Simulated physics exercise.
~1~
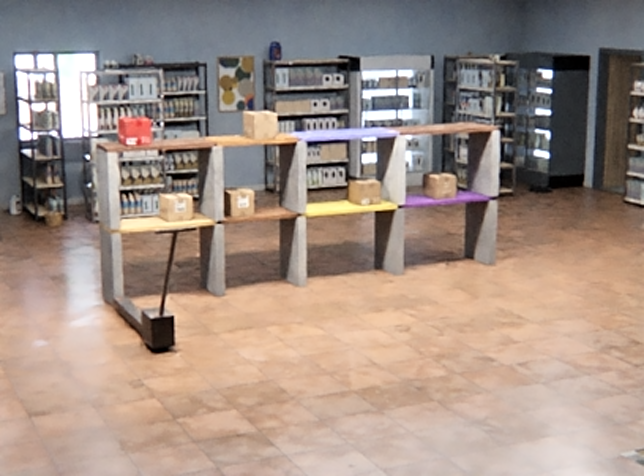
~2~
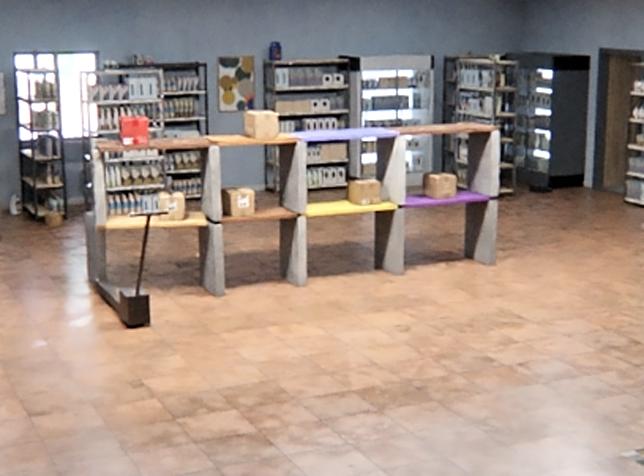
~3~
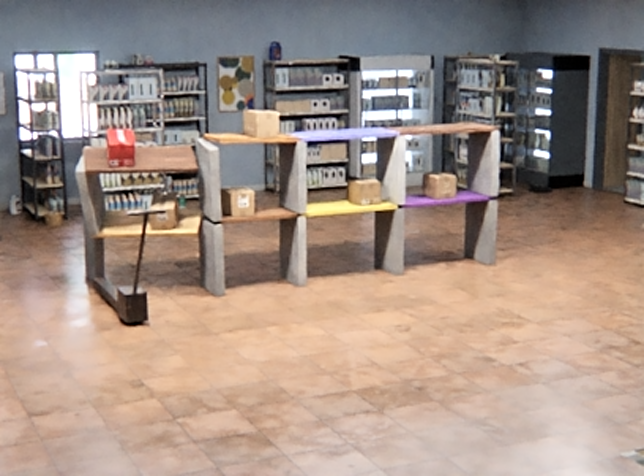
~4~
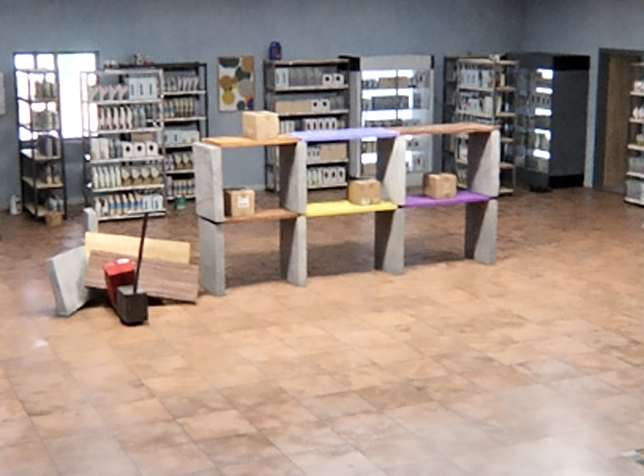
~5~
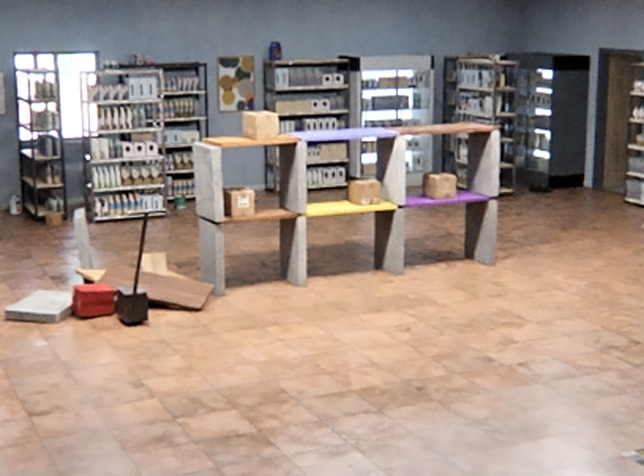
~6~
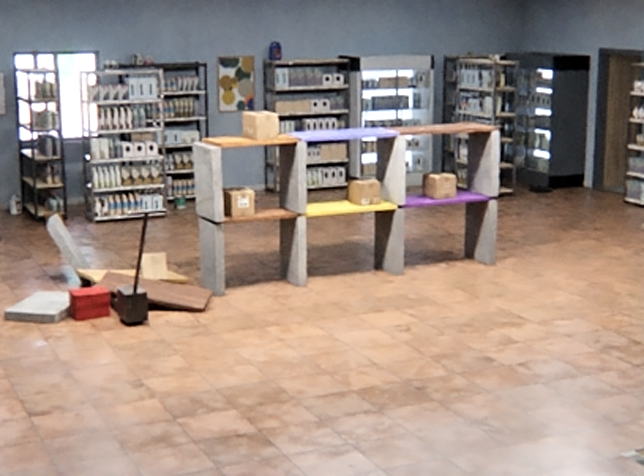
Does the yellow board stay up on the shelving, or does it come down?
The yellow board stays up. Only the left end of the shelving collapses, and the yellow board remains in its place.
